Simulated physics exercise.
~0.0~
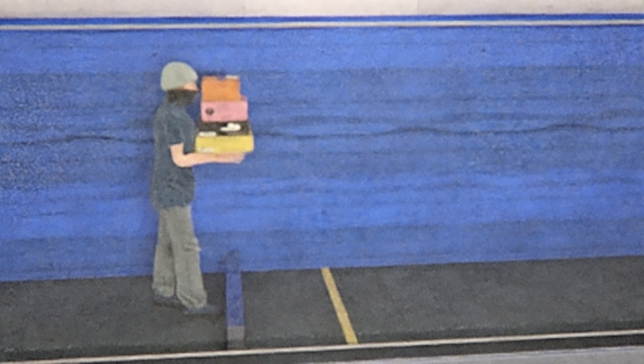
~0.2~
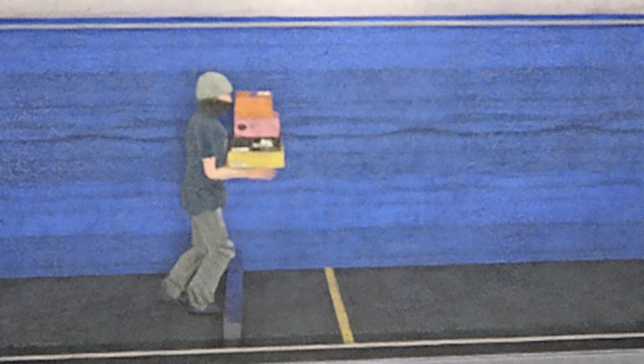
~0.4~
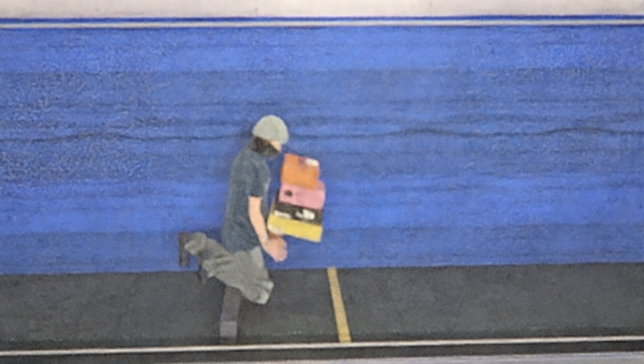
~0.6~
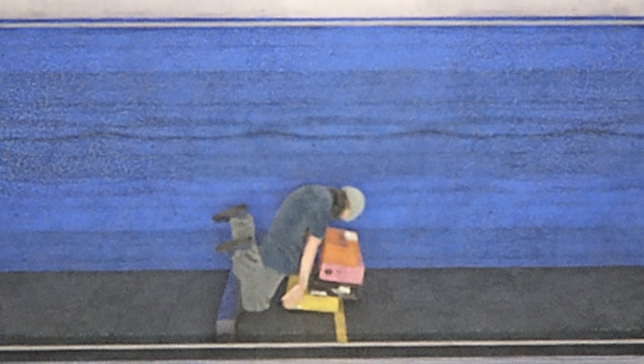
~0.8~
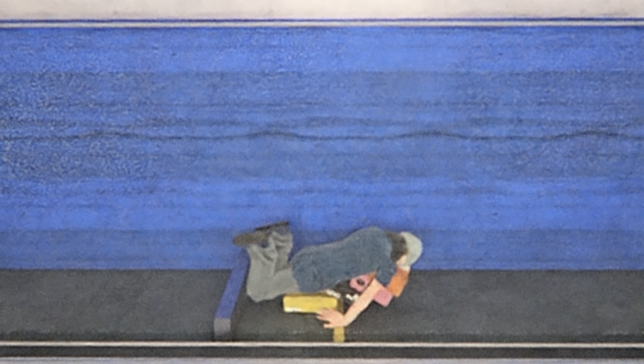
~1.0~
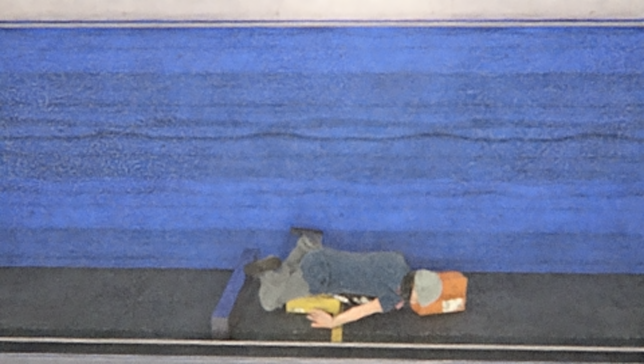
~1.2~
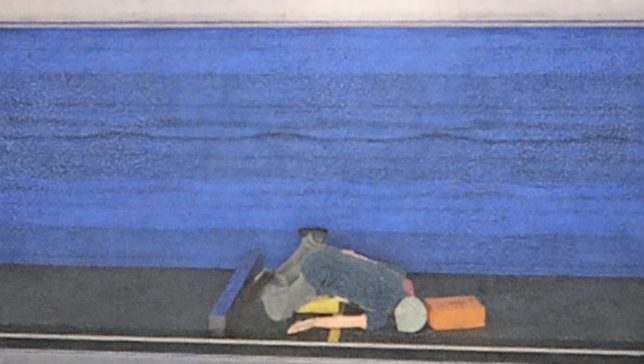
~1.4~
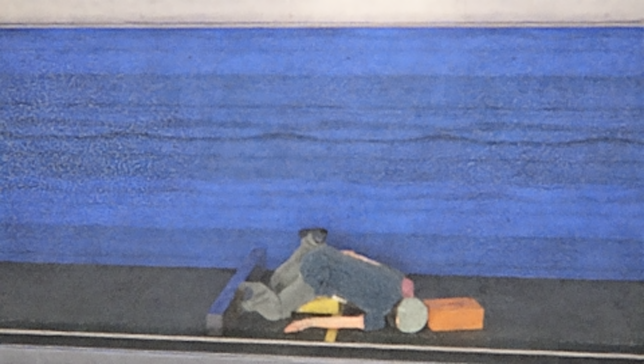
A person in a cap carrying a stack of four colourful boxes stepped right, tripped over a low rail and fell forward onto them, ending face down with the yellow box short of the yellow line and the orange one lying beyond it.
